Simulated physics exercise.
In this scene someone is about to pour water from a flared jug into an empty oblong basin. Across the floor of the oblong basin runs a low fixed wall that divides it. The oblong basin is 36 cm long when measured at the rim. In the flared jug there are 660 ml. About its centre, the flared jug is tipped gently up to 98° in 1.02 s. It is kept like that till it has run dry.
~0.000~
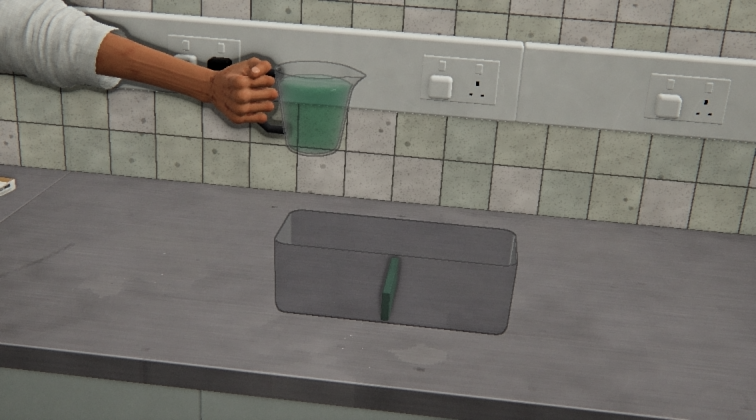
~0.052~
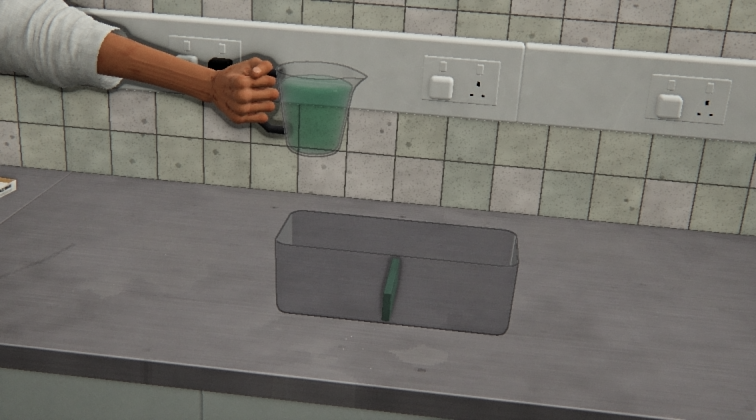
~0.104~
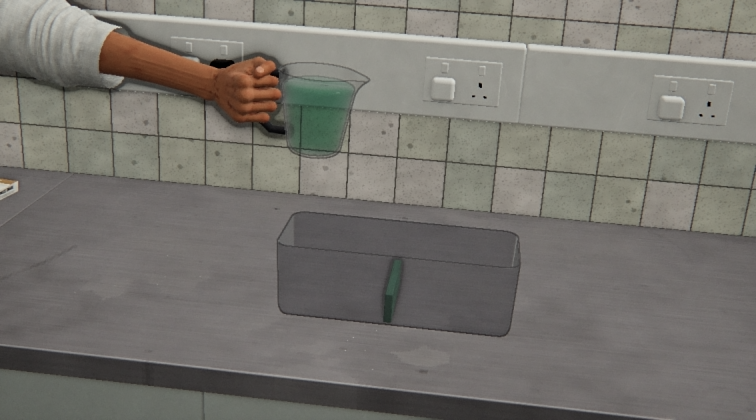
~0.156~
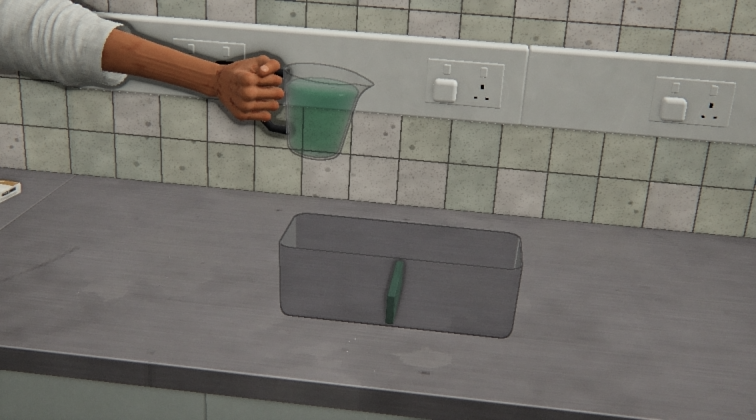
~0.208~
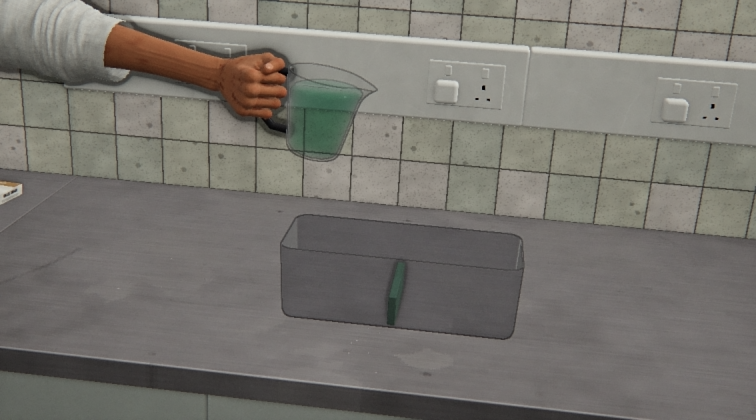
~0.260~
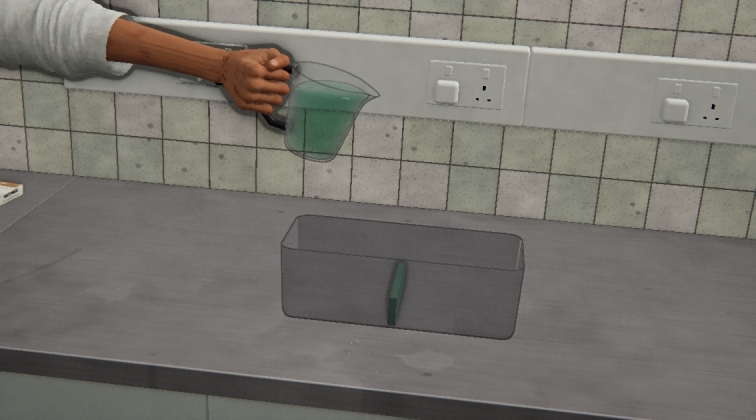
On a grey kitchen worktop, a hand gently tilting a clear jug of green liquid rightward above an empty, divided transparent basin.
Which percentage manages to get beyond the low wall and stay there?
Beyond the low wall, roughly 86 per cent stays.
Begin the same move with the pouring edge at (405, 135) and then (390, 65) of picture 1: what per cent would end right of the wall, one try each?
In order, 100 and 95 per cent.
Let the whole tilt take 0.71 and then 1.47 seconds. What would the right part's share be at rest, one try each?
In turn about 85 and 85 per cent.
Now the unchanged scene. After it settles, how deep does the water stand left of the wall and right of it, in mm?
About 4 mm left, about 24 mm right.
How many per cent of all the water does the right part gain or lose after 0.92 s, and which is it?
It climbs by roughly 32 per cent.
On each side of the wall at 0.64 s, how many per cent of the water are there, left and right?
Around 0 on the left side and 5 on the right side.
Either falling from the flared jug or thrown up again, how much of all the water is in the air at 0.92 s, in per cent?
24 in a hundred, give or take.
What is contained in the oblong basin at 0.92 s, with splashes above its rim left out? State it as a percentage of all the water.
The fraction sits near 56 in a hundred.
Then, 0.64 s in, the tilt is 68° and 72 per cent is still to pour, 0 is left of the wall and 5 right of it.
Then, 0.92 s in, the tilt is 95° and 22 per cent is still to pour, 2 is left of the wall and 54 right of it.
Then, 1.21 s in, the tilt is 98° and 1 per cent is still to pour, 8 is left of the wall and 86 right of it.
Then, 1.52 s in, the tilt is 98° and 0 per cent is still to pour, 12 is left of the wall and 86 right of it.
Finally, 13 per cent lies left of the wall, 86 right of it and 1 outside.
